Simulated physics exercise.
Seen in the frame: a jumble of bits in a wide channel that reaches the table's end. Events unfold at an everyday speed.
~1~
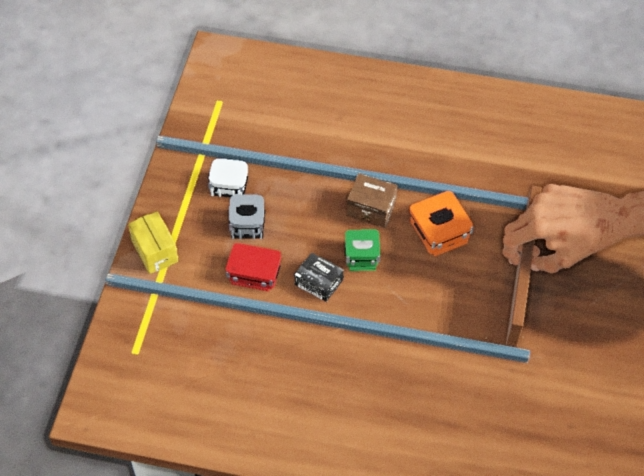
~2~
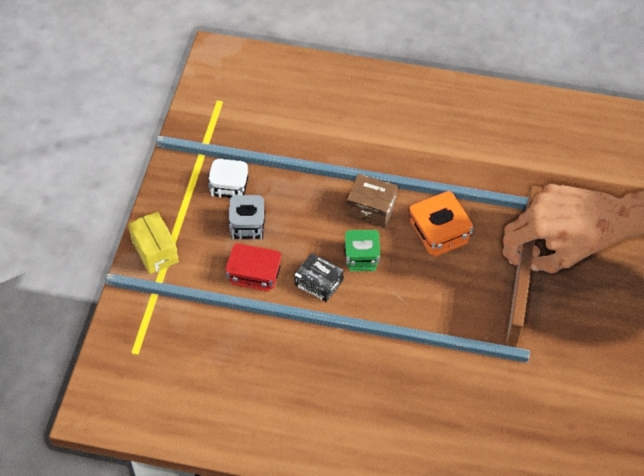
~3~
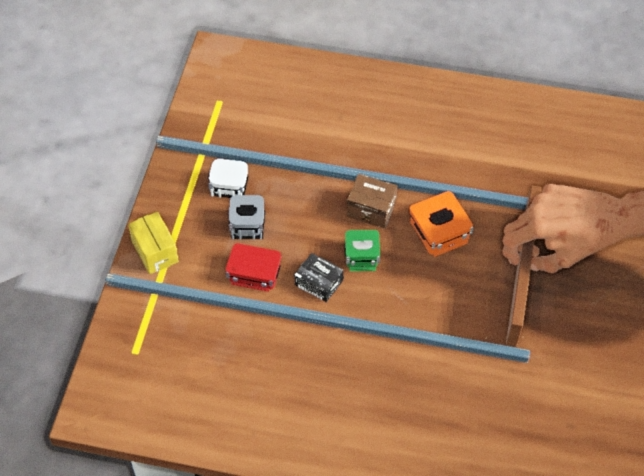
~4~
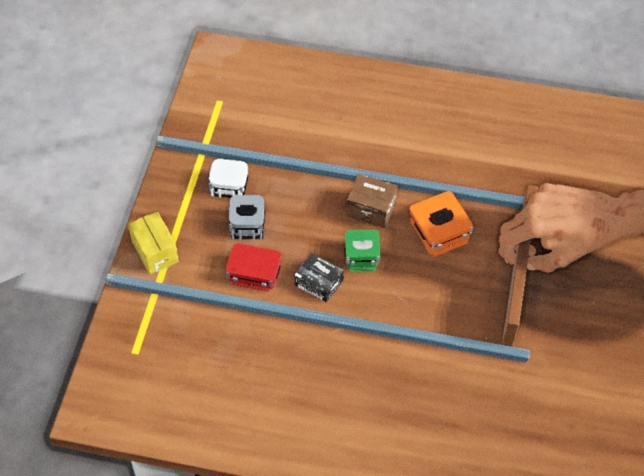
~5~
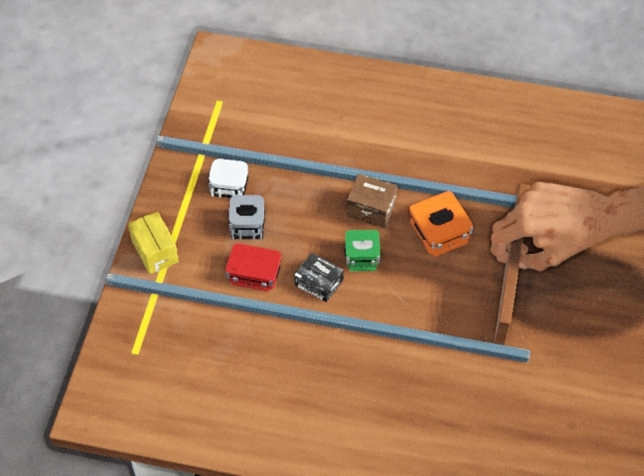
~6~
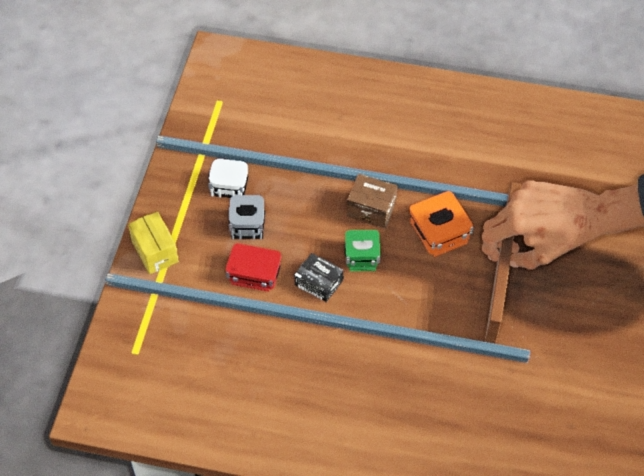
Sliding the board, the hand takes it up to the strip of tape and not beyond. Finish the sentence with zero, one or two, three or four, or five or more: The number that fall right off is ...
The number that fall right off is three or four.
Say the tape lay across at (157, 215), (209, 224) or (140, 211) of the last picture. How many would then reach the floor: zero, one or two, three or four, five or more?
So in that order I'd say five or over; 1 or 2; at least five.
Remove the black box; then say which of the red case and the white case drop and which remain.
The red case stays up top while the white case ends up below.
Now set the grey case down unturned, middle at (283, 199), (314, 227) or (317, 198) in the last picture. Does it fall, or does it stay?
Keeps its place; Keeps its place; Slips off.
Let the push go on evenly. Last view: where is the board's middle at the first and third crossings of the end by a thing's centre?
It sits around (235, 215) and after that around (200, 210).
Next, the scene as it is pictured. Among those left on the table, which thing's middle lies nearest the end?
Result: Grey case.
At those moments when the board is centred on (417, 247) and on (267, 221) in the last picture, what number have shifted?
So far 2, and 8 at the second.
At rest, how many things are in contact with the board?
Count: 3.
Soon after, none off yet; yellow box at rest near (154, 243); white case at rest near (229, 180); grey case at rest near (247, 217).
In the end, the number that fall off is three or four; gone, brown box, red case, white case and yellow box.
